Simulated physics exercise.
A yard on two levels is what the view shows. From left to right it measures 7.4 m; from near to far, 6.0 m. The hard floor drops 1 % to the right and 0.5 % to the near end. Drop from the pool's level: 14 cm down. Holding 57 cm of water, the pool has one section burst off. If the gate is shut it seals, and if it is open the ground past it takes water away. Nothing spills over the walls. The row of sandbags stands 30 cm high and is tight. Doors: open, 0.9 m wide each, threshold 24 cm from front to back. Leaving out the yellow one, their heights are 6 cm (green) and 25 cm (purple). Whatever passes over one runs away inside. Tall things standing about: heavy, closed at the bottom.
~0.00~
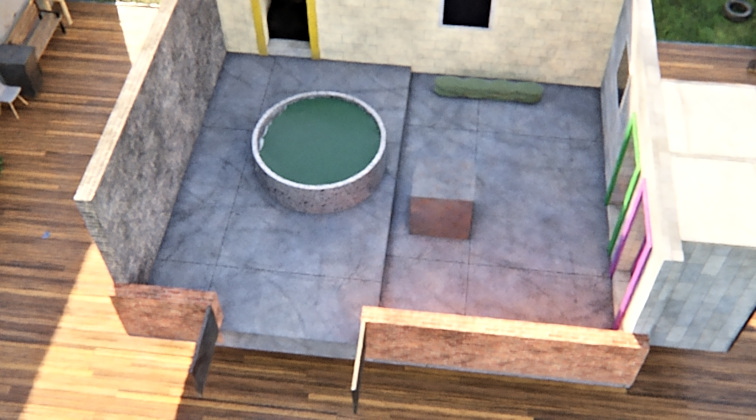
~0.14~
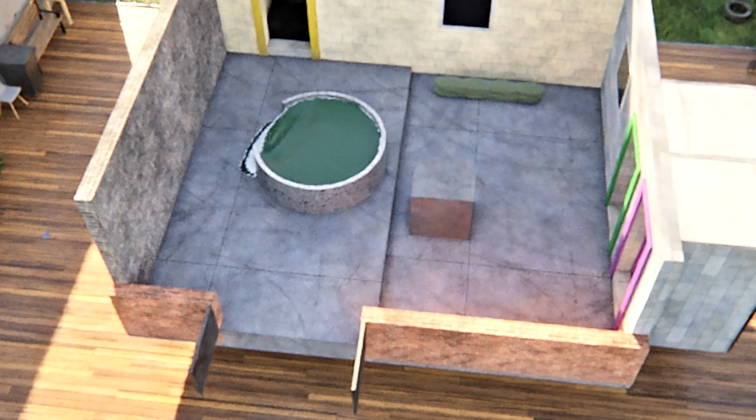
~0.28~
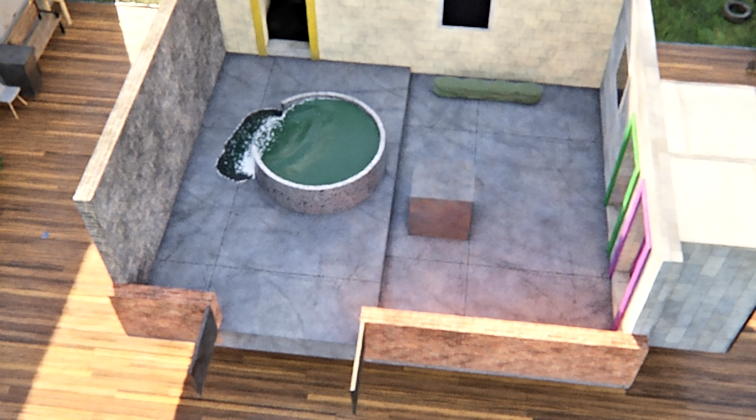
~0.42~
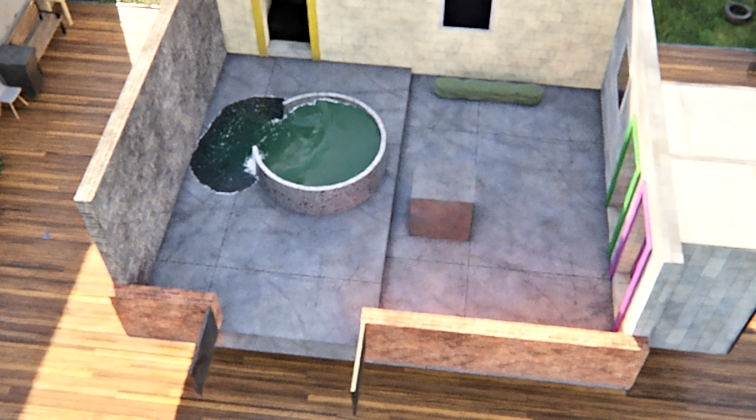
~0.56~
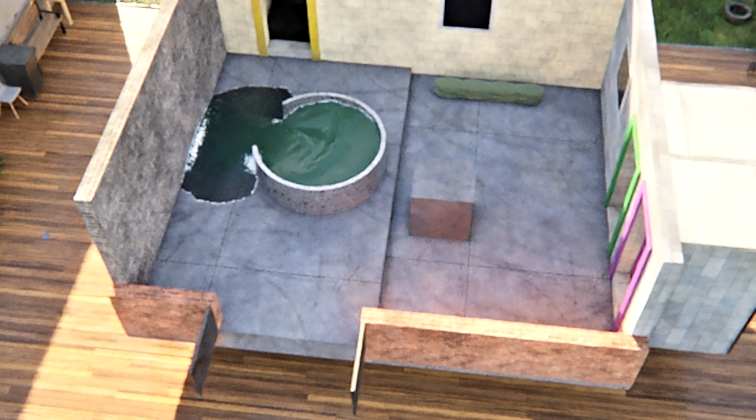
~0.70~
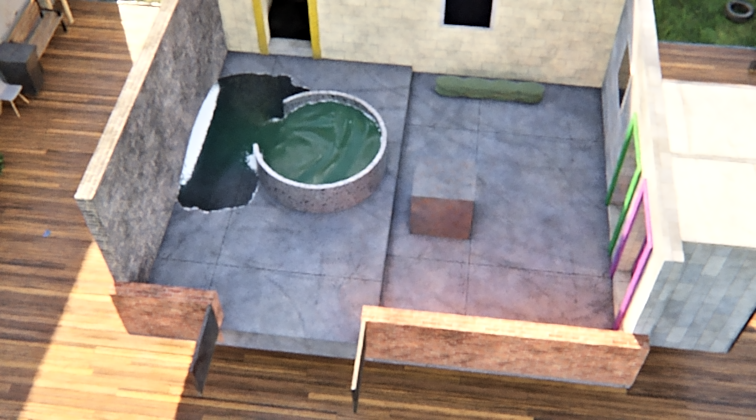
In a walled yard seen from above, a round pool of green water opens on its left side, and water pours through the gap, spreading across the grey floor to the left wall and back toward the yellow-framed doorway.
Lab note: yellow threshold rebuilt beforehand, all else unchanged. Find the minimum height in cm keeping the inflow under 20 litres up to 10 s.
Minimum height: About 14.5 cm.
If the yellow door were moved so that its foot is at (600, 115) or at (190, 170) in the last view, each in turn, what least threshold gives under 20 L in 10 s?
First place around 6.0 cm, second around 22 cm.
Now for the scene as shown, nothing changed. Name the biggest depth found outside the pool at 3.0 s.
Up to some 28 cm.
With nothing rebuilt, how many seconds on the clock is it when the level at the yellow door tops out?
Roughly at 2.8 s.
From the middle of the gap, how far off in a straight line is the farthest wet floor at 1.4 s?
The front sits around 3.0 m out.
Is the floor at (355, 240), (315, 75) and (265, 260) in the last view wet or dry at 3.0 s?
Well, in sequence they're bone-dry, soaked and soaked.
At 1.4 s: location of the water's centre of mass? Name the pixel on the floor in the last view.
Approximately (287, 150).
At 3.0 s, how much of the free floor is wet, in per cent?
35 %.
After 1.4 s water covers 10 % of the floor, deepest (37 cm) near (208, 138); 2 cm at the yellow door, 0 litres in over its 21 cm threshold.
After 3.0 s water covers 35 % of the floor, deepest (28 cm) near (224, 64); 19 cm at the yellow door, 1 litre in over its 21 cm threshold.
After 10.0 s water covers 90 % of the floor, deepest (14 cm) near (605, 361); 5 cm at the yellow door, 2 litres in over its 21 cm threshold.
At the yellow door as built, the water arrived by 1.2 s and peaked near 20 cm at 2.8 s.
With a threshold of 13 cm, 28 litres would have come in within the 10 s; with 17.5 cm, 8 litres. So under 20 litres takes about 14.5 cm.
